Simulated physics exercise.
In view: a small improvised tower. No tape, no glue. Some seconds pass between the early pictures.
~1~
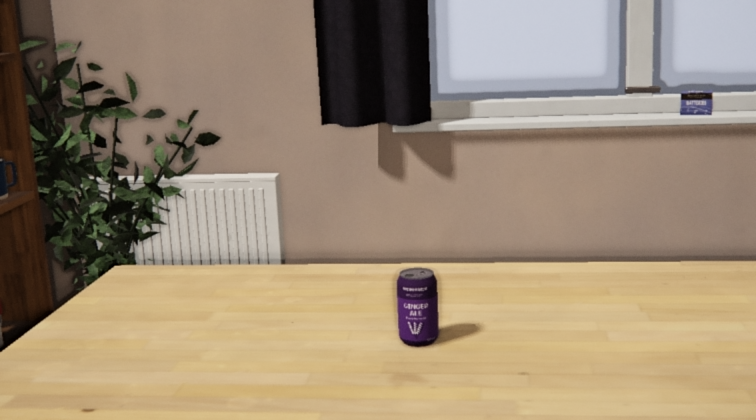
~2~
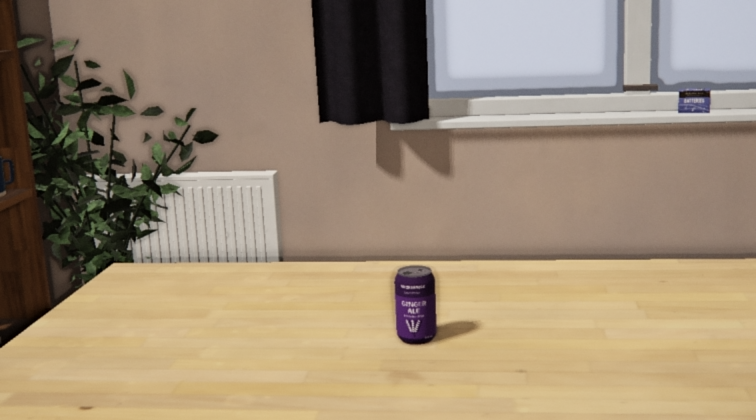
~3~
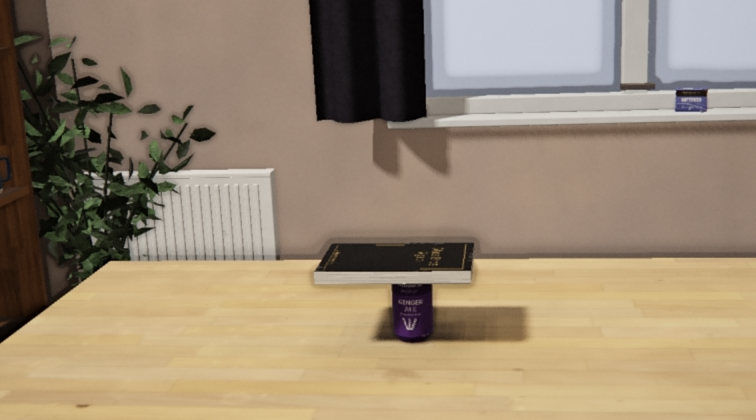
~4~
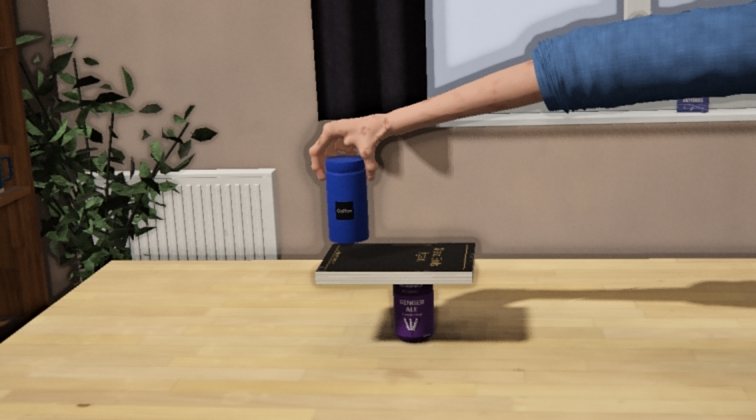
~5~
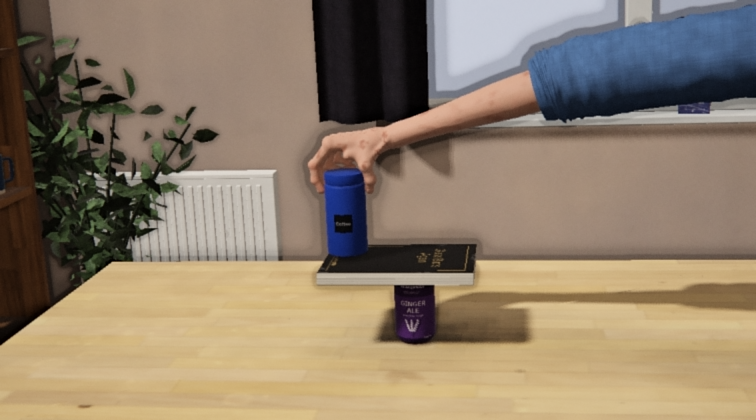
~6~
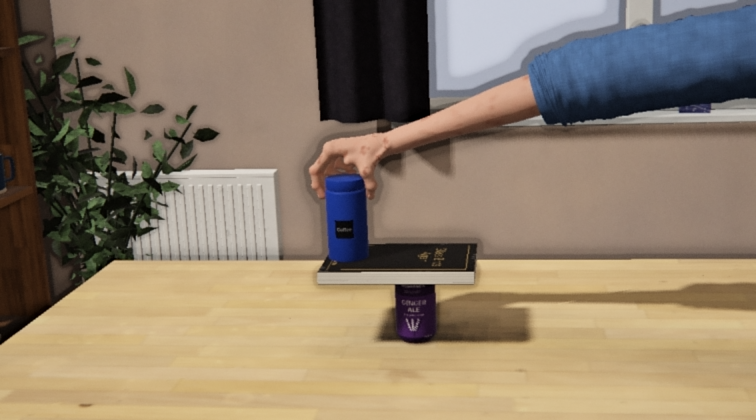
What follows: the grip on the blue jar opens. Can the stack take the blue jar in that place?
Outcome: The stack comes apart.
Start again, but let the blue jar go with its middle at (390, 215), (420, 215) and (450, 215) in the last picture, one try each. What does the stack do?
First try: It stays up; second try: It holds; third try: It keeps its balance.
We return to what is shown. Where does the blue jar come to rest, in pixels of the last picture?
Near (278, 318).
Then, 0.40 s after the last picture, blue jar now fallen; black book tipped 69° from how it was.
Then, 1.00 s after the last picture, black book now fallen; purple can tipped 42° from how it was.
Then, 1.50 s after the last picture, purple can on its side.
By the end, fallen, blue jar and black book; tipped over in the stack, purple can. Seen from the same camera at the end, blue jar near (278, 318). The stack gives way.
